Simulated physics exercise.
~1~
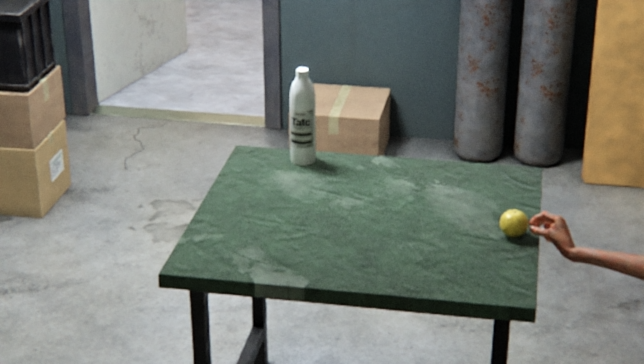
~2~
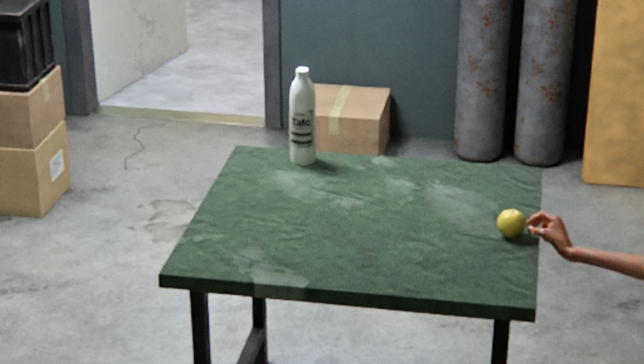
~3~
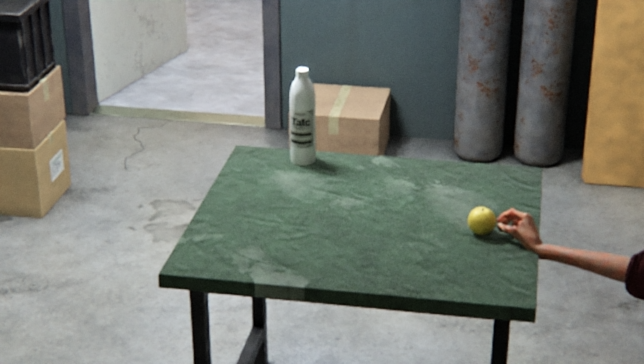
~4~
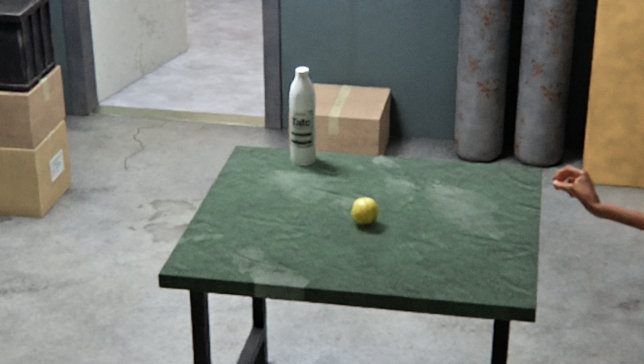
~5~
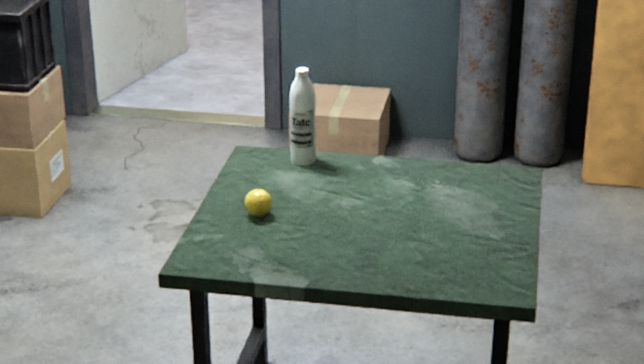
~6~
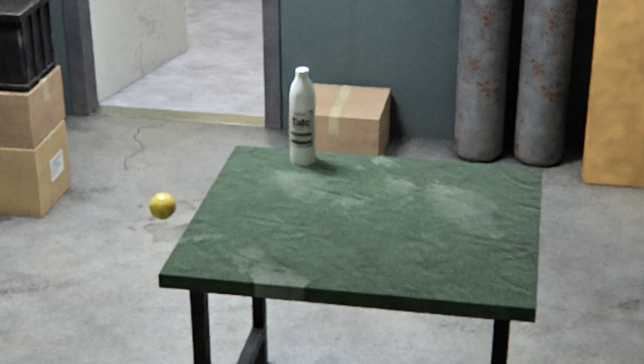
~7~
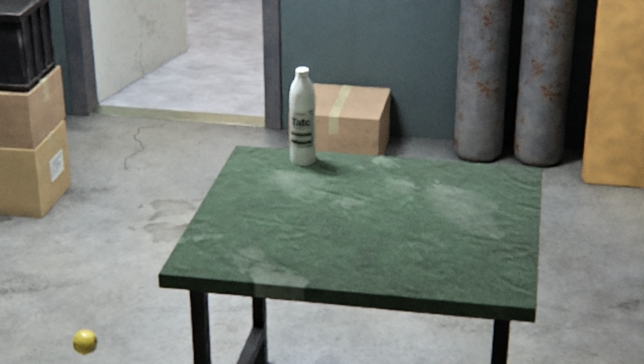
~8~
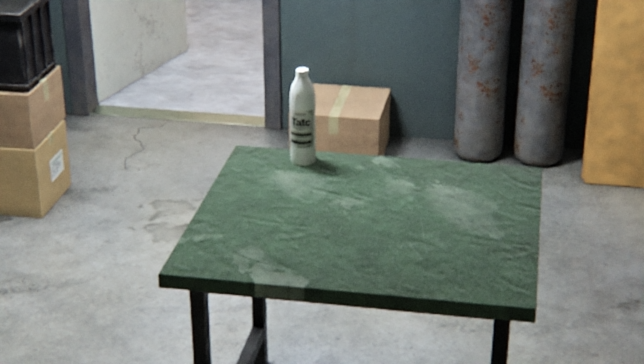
In a concrete-floored storeroom, seen from slightly above by a still camera, a green-topped table with dark legs stands before cardboard boxes, a doorway and two upright grey rolls. A white bottle stands near the table's back edge, and a hand at the right edge rests by a yellow apple. The hand pushes the apple left, then lets go and draws back out of view. The apple travels on alone across the tabletop, passing in front of the bottle. It goes off the left edge, drops toward the floor and disappears from view, while the bottle remains standing in place.
